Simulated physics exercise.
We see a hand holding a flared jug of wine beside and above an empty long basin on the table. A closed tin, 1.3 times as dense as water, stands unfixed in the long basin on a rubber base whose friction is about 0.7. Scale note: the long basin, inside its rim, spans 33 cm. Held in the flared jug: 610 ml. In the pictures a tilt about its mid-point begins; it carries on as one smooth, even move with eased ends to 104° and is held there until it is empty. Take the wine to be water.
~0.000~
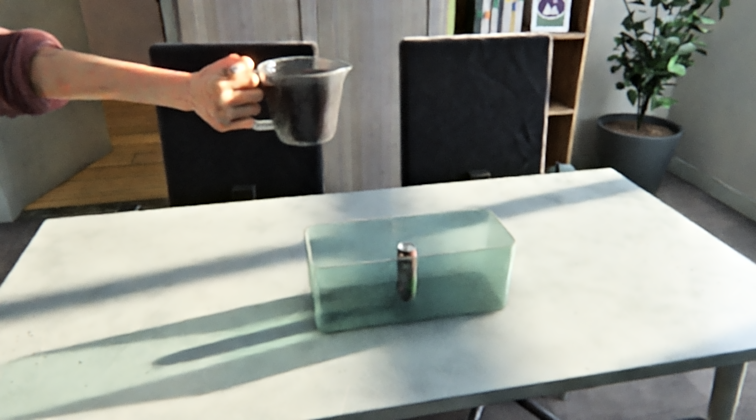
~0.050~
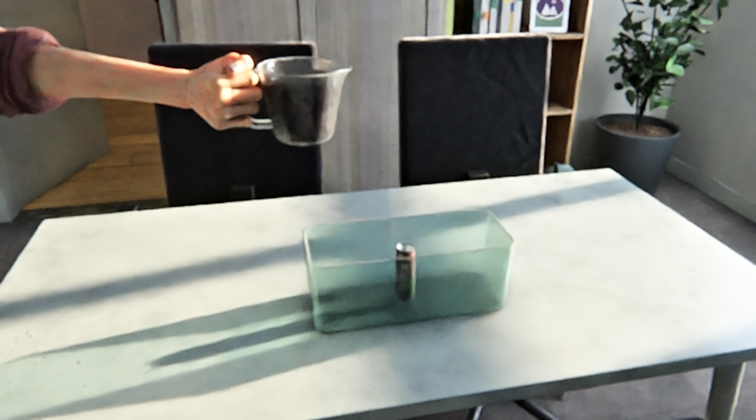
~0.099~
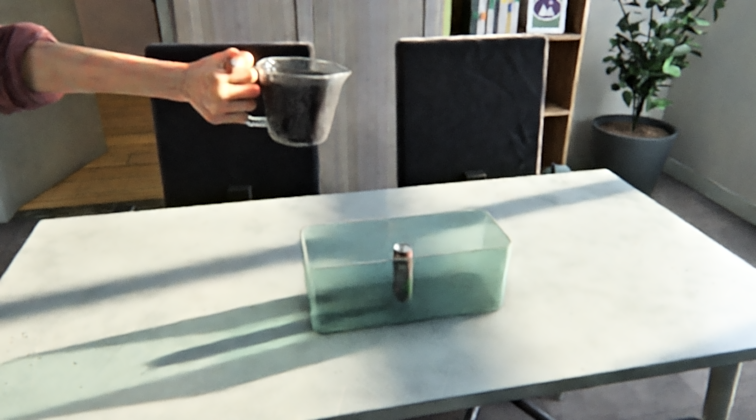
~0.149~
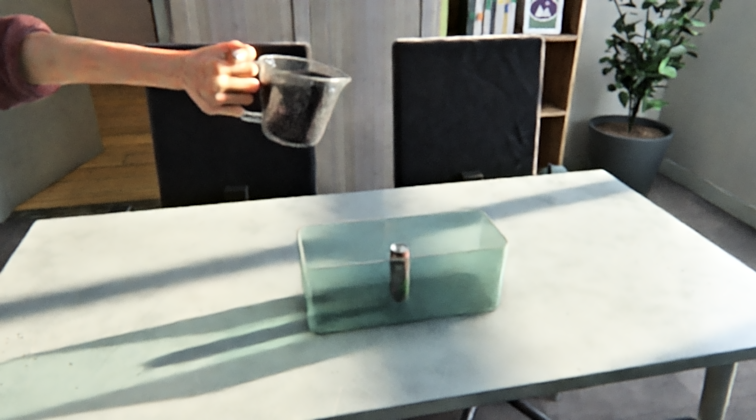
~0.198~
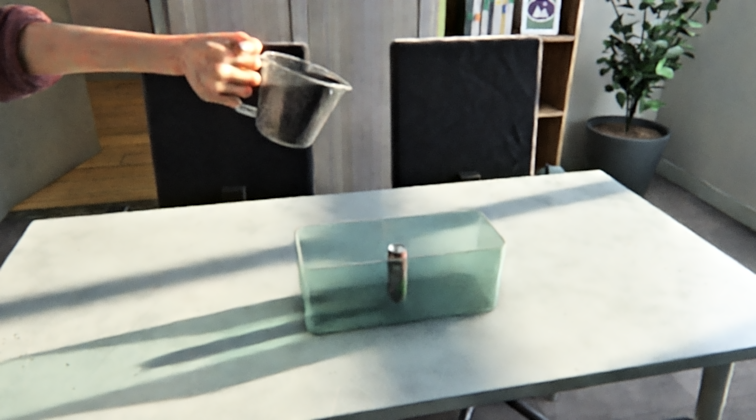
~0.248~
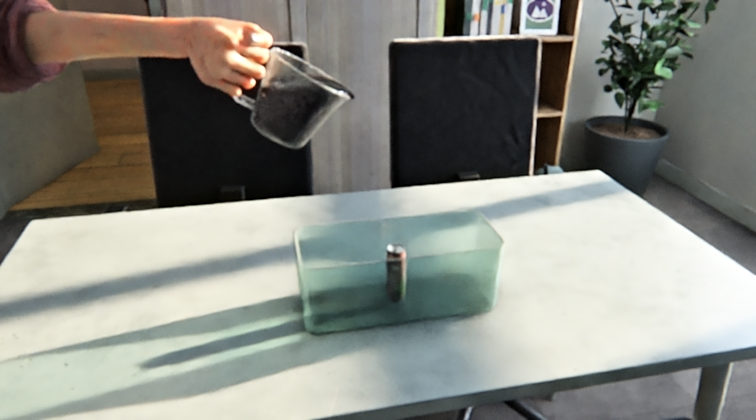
A hand gradually tilts a glass jug rightward above a long basin on the table.
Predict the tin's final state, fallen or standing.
It's bound to be brought down.
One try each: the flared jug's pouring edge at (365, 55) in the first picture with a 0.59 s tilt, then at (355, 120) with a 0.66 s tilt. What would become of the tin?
First it stays on its base; then it stays on its base.
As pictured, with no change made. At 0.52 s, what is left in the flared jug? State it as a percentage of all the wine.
Roughly 40 %.
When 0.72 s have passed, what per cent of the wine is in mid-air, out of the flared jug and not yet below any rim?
About 22 percent.
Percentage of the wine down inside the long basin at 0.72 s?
Around 72 in a hundred.
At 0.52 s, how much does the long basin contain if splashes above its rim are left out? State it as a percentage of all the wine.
Fraction in basin: Approx. 12%.
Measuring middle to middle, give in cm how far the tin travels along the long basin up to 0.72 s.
Estimate: Around 0 cm.
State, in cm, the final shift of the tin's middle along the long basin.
The tin's middle ends up about 9.5 cm along the basin.
By 0.52 s the tilt is 93° and 41 per cent is still to pour; the tin stands where it began.
By 0.72 s the tilt is 104° and 5 per cent is still to pour; the tin stands where it began.
By 0.93 s the tilt is 104° and 0 per cent is still to pour; the tin leans 34°.
By 1.16 s the tilt is 104° and 0 per cent is still to pour; the tin lies on its side.
At rest the tin lies on its side.
